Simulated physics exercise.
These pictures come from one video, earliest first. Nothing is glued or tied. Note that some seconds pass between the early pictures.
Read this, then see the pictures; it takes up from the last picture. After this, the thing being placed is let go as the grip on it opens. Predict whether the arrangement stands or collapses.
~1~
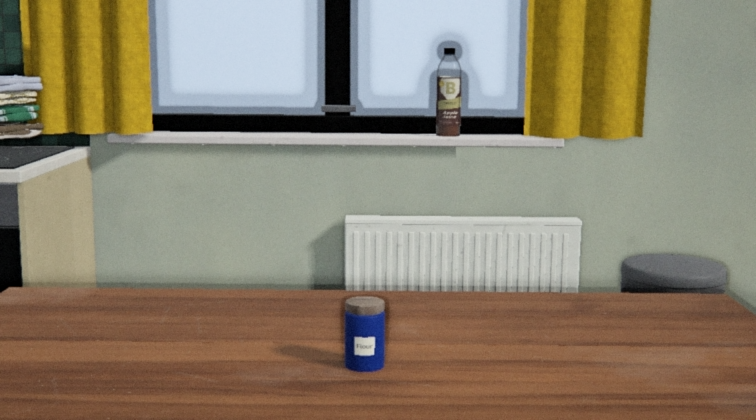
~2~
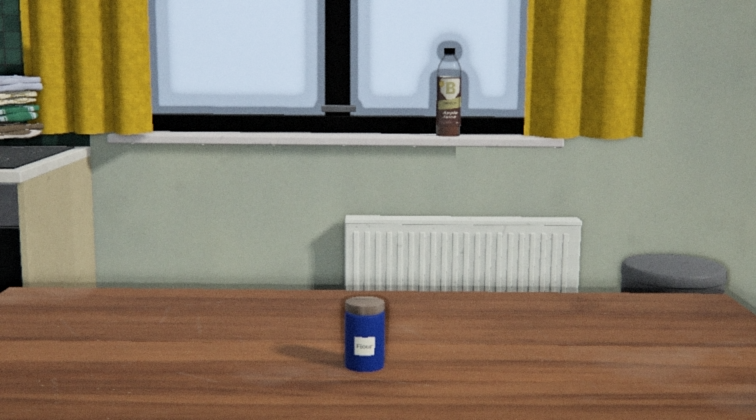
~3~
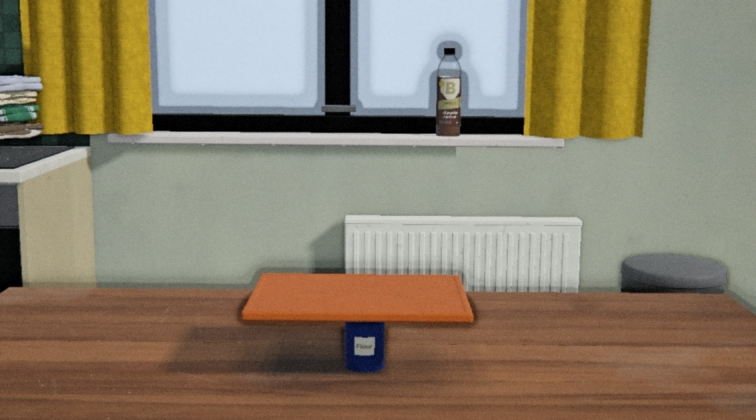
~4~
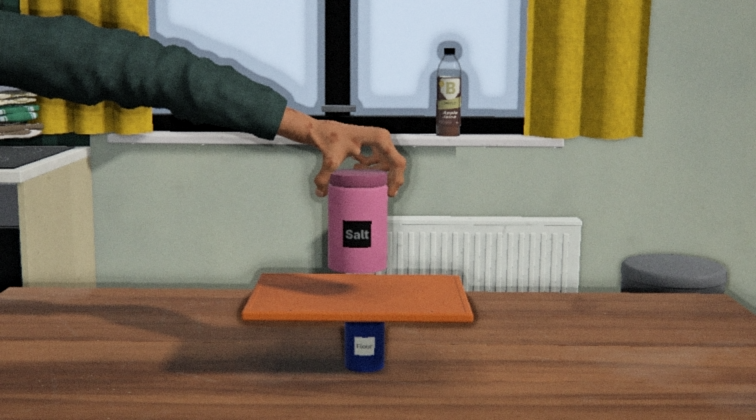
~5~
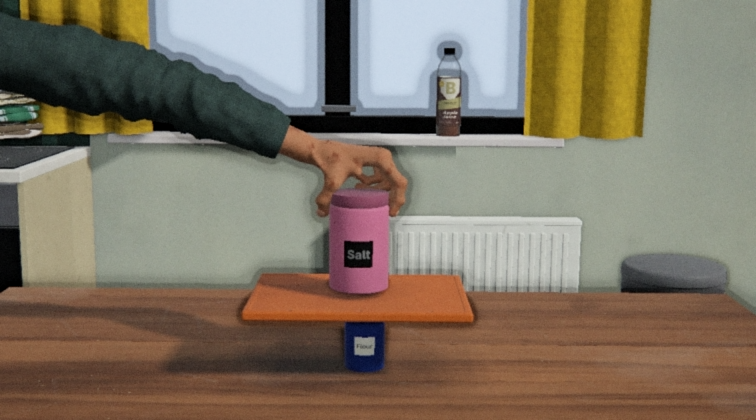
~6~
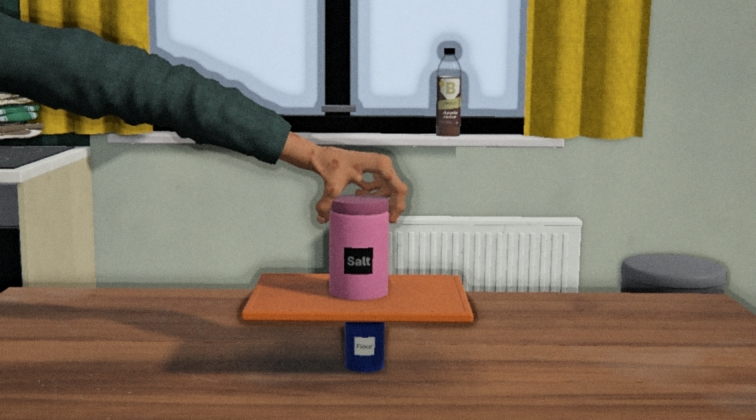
My guess is the stack will be secure.
Then, 0.10 s after the last picture, nothing has stirred.
Then, 0.40 s after the last picture, pink jar resting near (359, 247).
At rest, all 3 in place. Seen from the same camera at the end, pink jar near (359, 247). The stack holds.
